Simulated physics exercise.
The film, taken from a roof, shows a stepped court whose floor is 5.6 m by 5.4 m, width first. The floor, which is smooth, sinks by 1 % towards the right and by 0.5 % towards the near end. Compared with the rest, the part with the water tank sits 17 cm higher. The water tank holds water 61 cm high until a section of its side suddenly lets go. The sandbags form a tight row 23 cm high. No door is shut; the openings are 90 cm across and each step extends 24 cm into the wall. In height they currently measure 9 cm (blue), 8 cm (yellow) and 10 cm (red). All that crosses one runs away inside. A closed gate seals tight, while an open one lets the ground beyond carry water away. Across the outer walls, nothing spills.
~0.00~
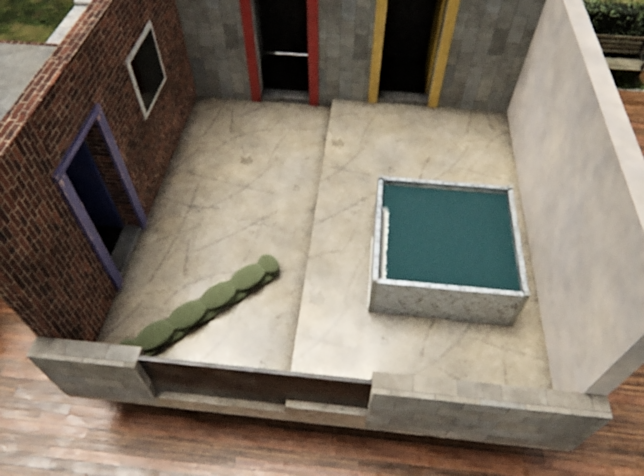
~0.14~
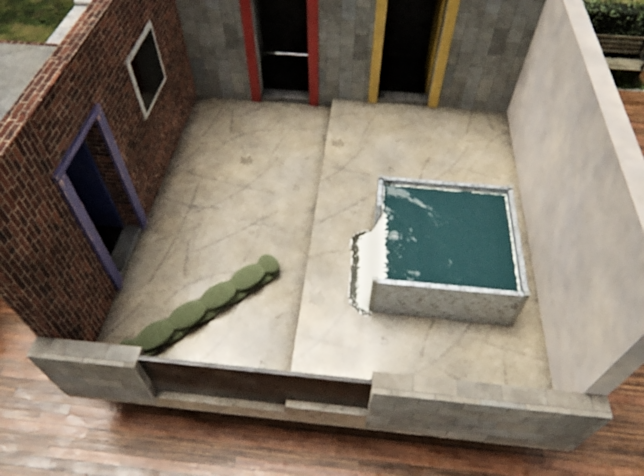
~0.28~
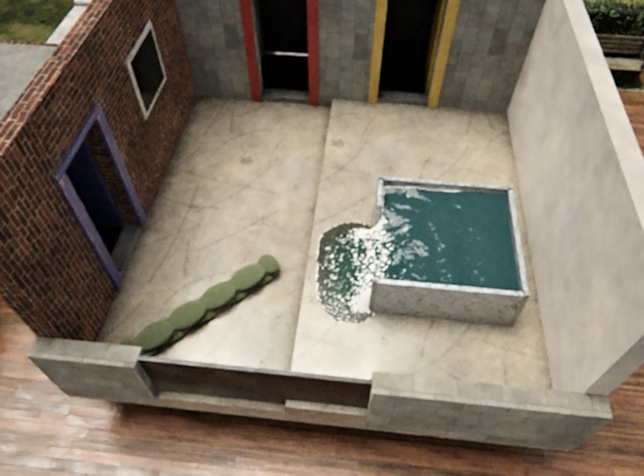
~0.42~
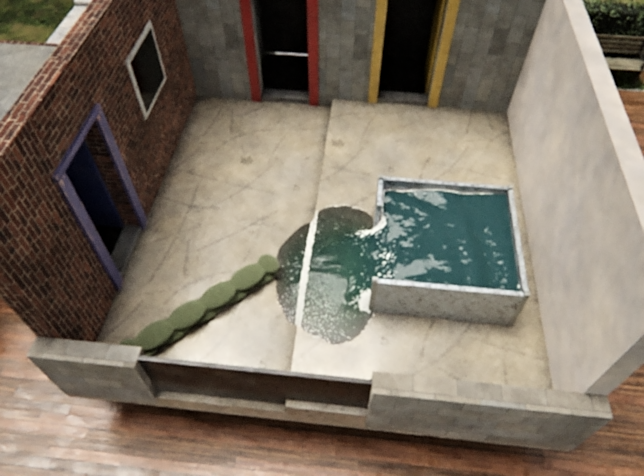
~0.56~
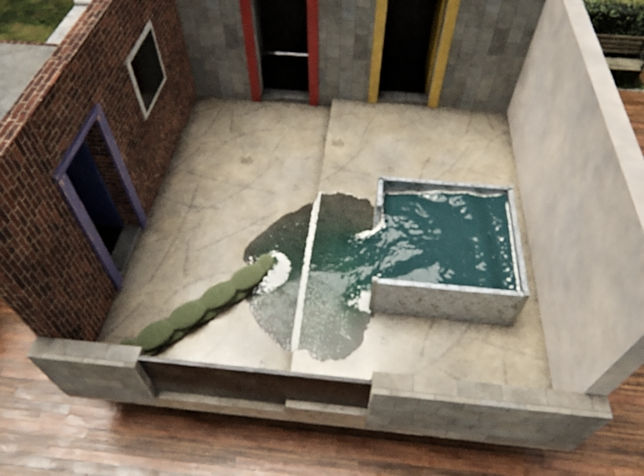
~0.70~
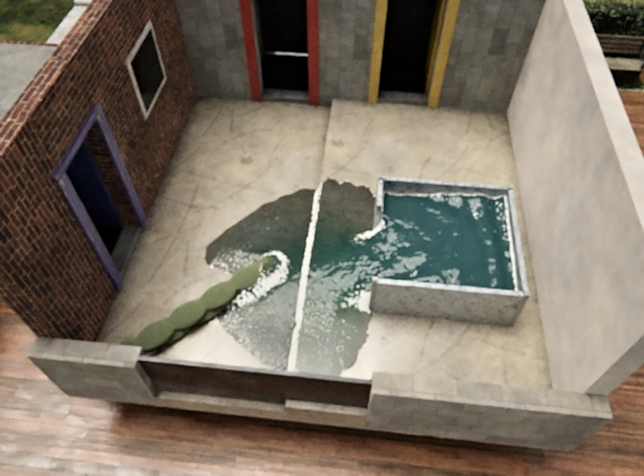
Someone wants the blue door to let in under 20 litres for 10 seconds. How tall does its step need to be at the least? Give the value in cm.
It would need to be roughly 10.5 cm high.
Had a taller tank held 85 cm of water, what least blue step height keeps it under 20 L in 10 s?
I'd say close to 19 cm.
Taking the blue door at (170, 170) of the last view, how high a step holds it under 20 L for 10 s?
About 12.0 cm.
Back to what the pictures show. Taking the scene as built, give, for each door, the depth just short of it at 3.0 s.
Blue door: 16 cm; yellow door: 0 cm; red door: 0 cm.
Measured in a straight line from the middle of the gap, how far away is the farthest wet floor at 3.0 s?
Front distance: Approx. 4.8 m.
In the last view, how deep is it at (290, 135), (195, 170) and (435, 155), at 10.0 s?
Respectively 9 cm, 7 cm and 0 cm.
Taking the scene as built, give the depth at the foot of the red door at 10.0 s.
You'd measure close to 10.0 cm there.
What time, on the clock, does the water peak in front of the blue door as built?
At roughly 3.0 s.
After 1.4 s water covers 30 % of the floor, deepest (32 cm) near (282, 276); 6 cm at the blue door, 0 litres in over its 9 cm step.
After 3.0 s water covers 45 % of the floor, deepest (32 cm) near (148, 362); 16 cm at the blue door, 11 litres in over its 9 cm step.
After 10.0 s water covers 60 % of the floor, deepest (22 cm) near (115, 372); 12 cm at the blue door, 36 litres in over its 9 cm step.
At the blue door as built, the water arrived by 1.2 s and peaked near 16 cm at 3.0 s.
Run again over the same 10 s with other heights there, 38 litres in over 8.5 cm, 14 litres over 11.5 cm. The limit of 20 litres is kept from about 10.5 cm up.
